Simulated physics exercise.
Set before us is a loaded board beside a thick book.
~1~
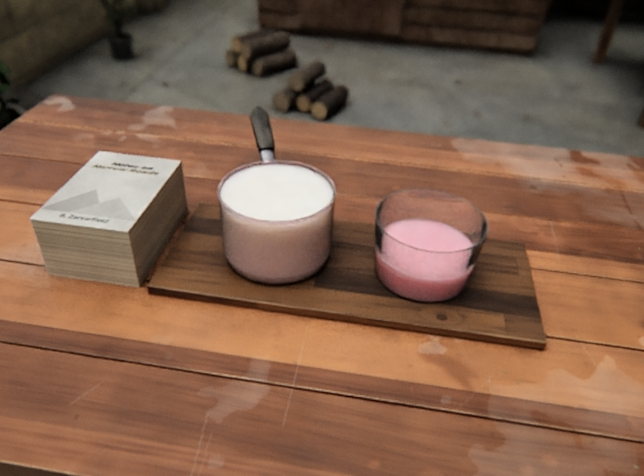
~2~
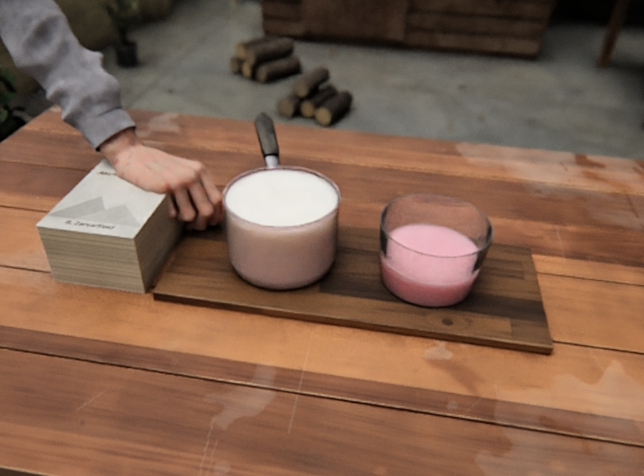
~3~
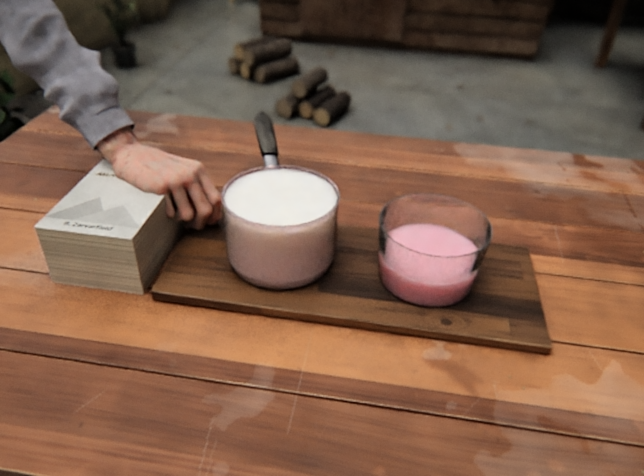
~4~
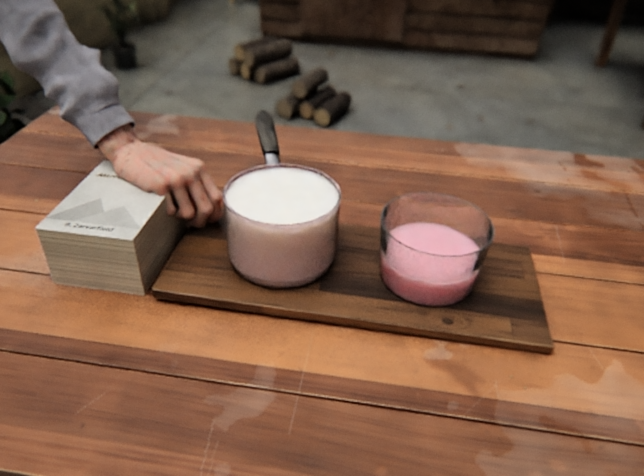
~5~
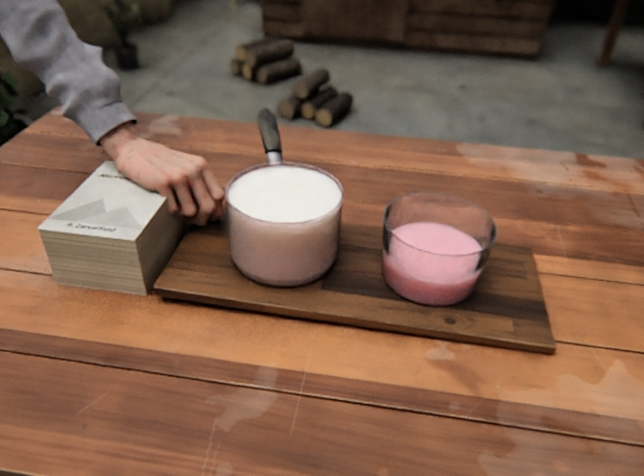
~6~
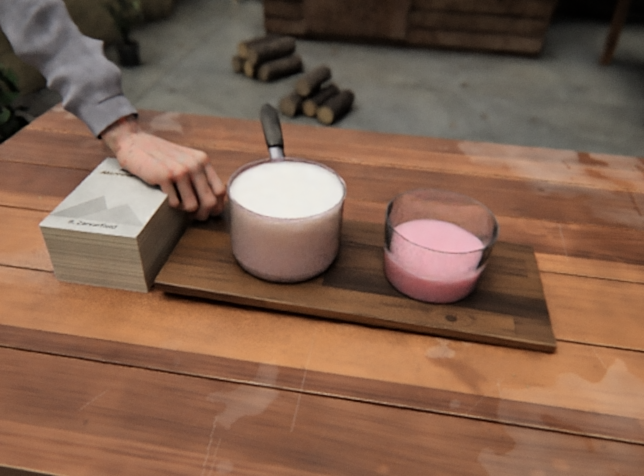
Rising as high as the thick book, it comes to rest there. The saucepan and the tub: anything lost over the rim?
My prediction: On the left the saucepan: Overflows, on the right the tub: Does not overflow.
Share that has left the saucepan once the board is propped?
I make it 10 per cent.
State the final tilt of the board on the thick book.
It ends up tilted at around 11°.
A moment on, the board slopes by about 7°; saucepan, a puddle lies under it; tub, all is still inside.
Further on, the board slopes by about 13°; saucepan, a puddle lies under it; tub, all is still inside.
When it is over, the board slopes by about 11°, resting on the thick book; saucepan, a puddle lies under it; tub, all is still inside.
